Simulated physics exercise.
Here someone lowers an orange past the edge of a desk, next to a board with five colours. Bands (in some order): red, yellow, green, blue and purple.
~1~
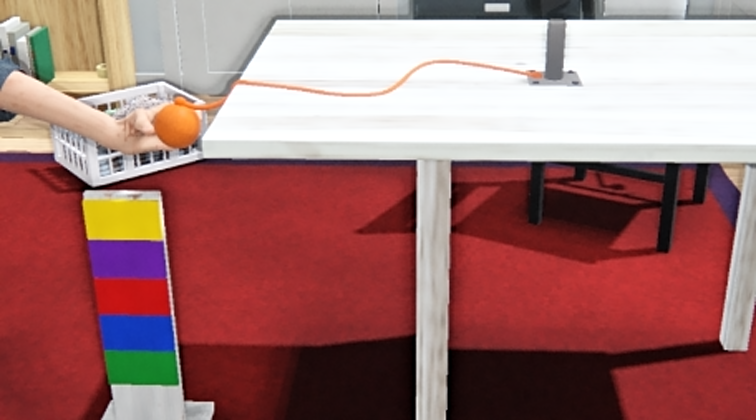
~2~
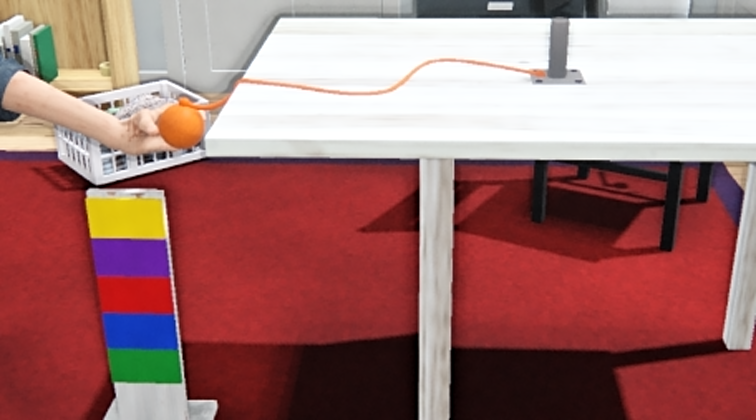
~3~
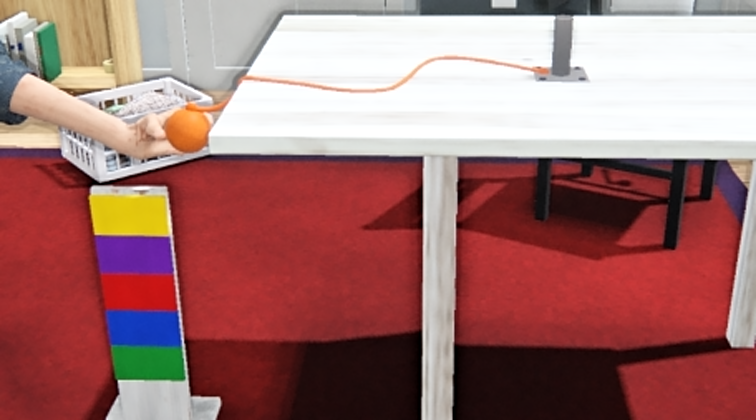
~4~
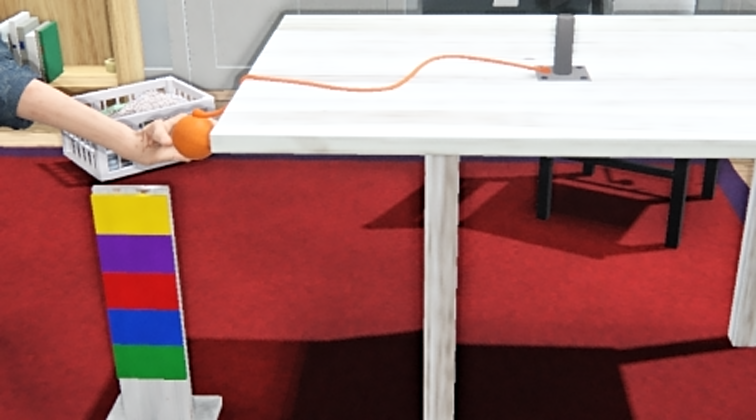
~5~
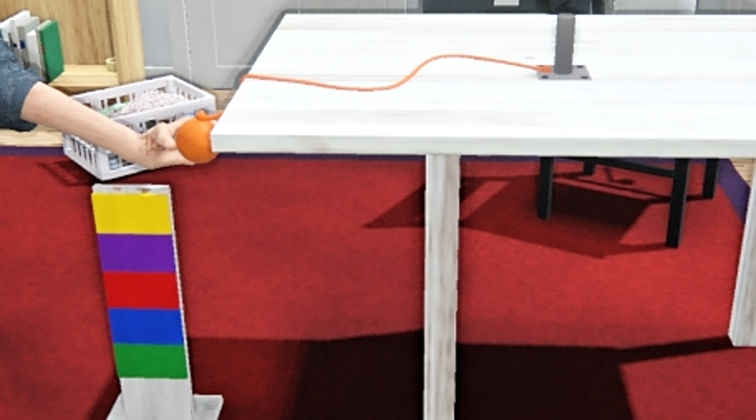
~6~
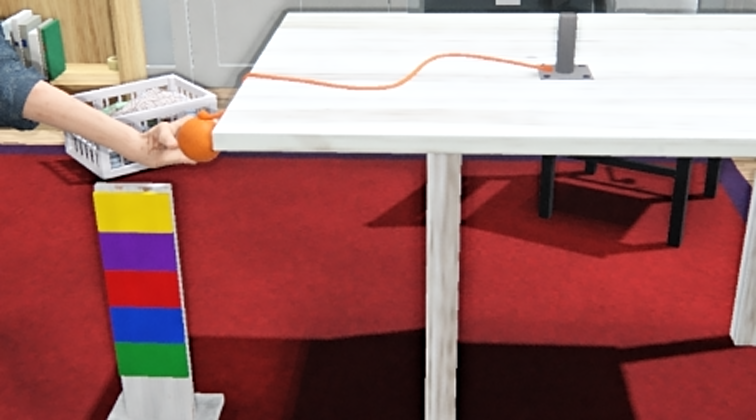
An orange ball on a cord was held by a hand at the left edge of a white table and moved slightly right against the edge, beside a stand with colored stripes.
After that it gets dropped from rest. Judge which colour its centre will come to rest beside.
Its centre comes to rest beside purple.
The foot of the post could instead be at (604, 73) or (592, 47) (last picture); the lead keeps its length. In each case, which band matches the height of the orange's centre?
It would be yellow; yellow.
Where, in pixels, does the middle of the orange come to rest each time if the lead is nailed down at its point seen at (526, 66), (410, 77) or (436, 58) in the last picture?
In order of the tries: About (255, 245), about (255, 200), about (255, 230).
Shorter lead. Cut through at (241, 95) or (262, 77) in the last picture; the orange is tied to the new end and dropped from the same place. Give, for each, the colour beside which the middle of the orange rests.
In order of the tries: Yellow; then higher than all five.
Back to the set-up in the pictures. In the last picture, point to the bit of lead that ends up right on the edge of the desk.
It's near (331, 86) in the last picture.
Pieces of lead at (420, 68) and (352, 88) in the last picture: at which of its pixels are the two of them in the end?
At (377, 72), then (268, 72).
Soon after, orange near (213, 236); level with purple.
Then, orange near (279, 246); level with purple.
Further on, orange near (245, 249); level with purple.
At rest, orange near (257, 250); level with purple. Its middle rests at the purple band.
